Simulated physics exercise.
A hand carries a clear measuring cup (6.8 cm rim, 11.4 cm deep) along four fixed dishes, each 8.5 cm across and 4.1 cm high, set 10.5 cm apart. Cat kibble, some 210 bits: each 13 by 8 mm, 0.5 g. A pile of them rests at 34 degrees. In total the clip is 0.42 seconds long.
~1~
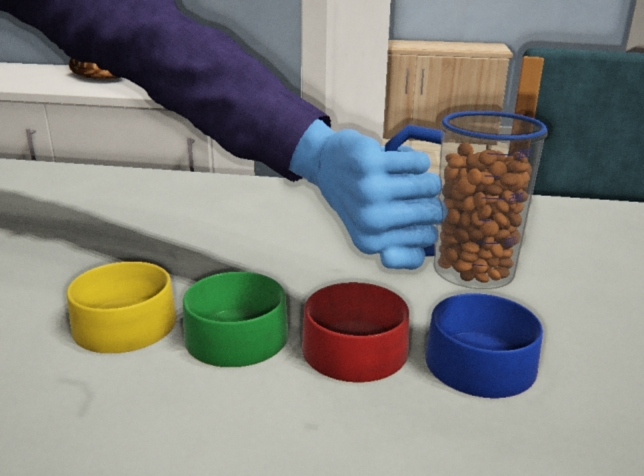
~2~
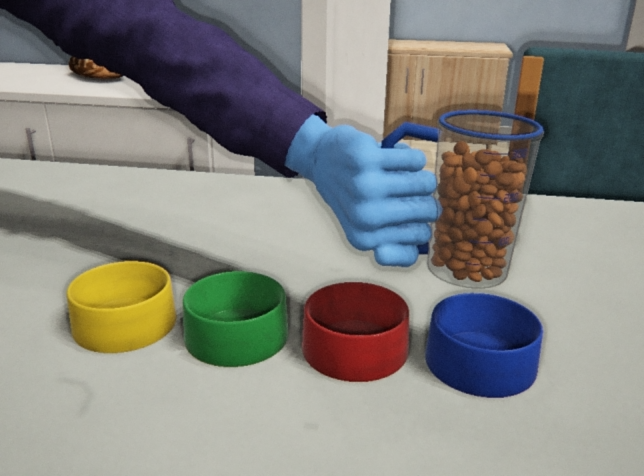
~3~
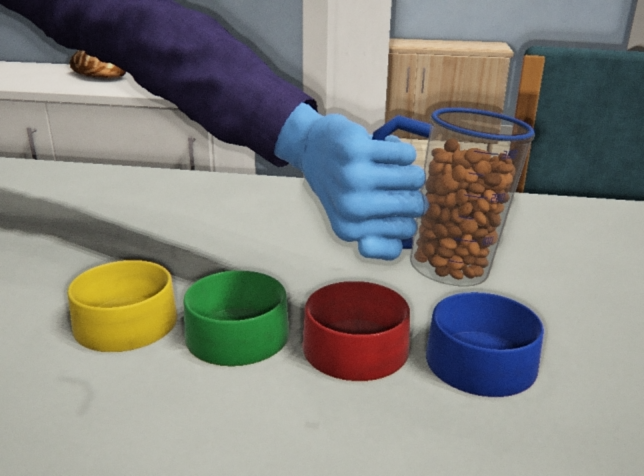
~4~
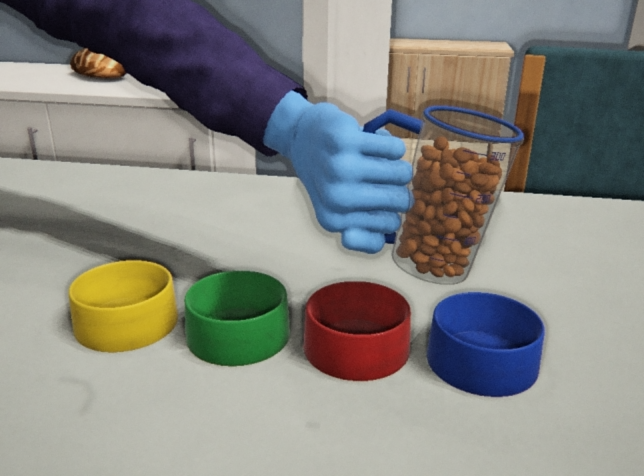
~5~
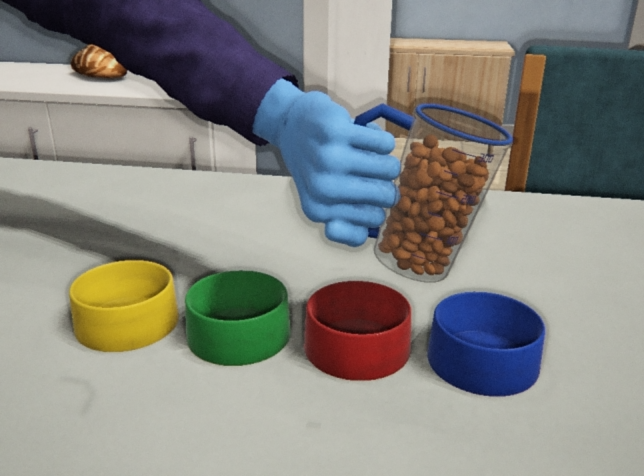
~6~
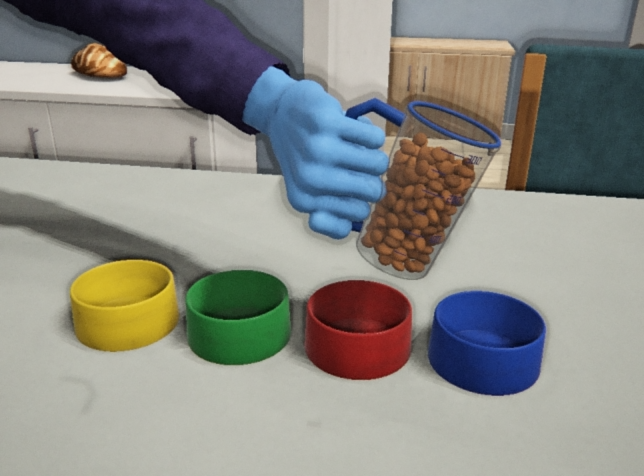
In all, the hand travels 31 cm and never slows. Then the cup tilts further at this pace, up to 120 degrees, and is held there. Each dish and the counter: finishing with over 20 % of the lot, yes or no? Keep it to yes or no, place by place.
Place by place: Red no, blue no, green yes, yellow no, counter yes.
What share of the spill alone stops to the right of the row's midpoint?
0 %.
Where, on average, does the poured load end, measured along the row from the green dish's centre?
It ends up around 4 cm from that dish's centre, over to the left.
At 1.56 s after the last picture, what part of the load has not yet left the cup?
Reading: Approx. 95 %.
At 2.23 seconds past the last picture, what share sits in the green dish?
I'd put it at about 30 % by that time.
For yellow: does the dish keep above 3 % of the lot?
As for yellow: That's right.
Then, 0.94 s after the last picture, tilt 70 degrees; cup holds 100 %.
Then, 1.56 s after the last picture, tilt 103 degrees; cup holds 95 %.
Then, 2.23 s after the last picture, tilt 120 degrees; cup holds 20 %, green 30 %, yellow 10 %.
In the end, red 0 %, blue 0 %, green 35 %, yellow 5 %, counter 60 %.
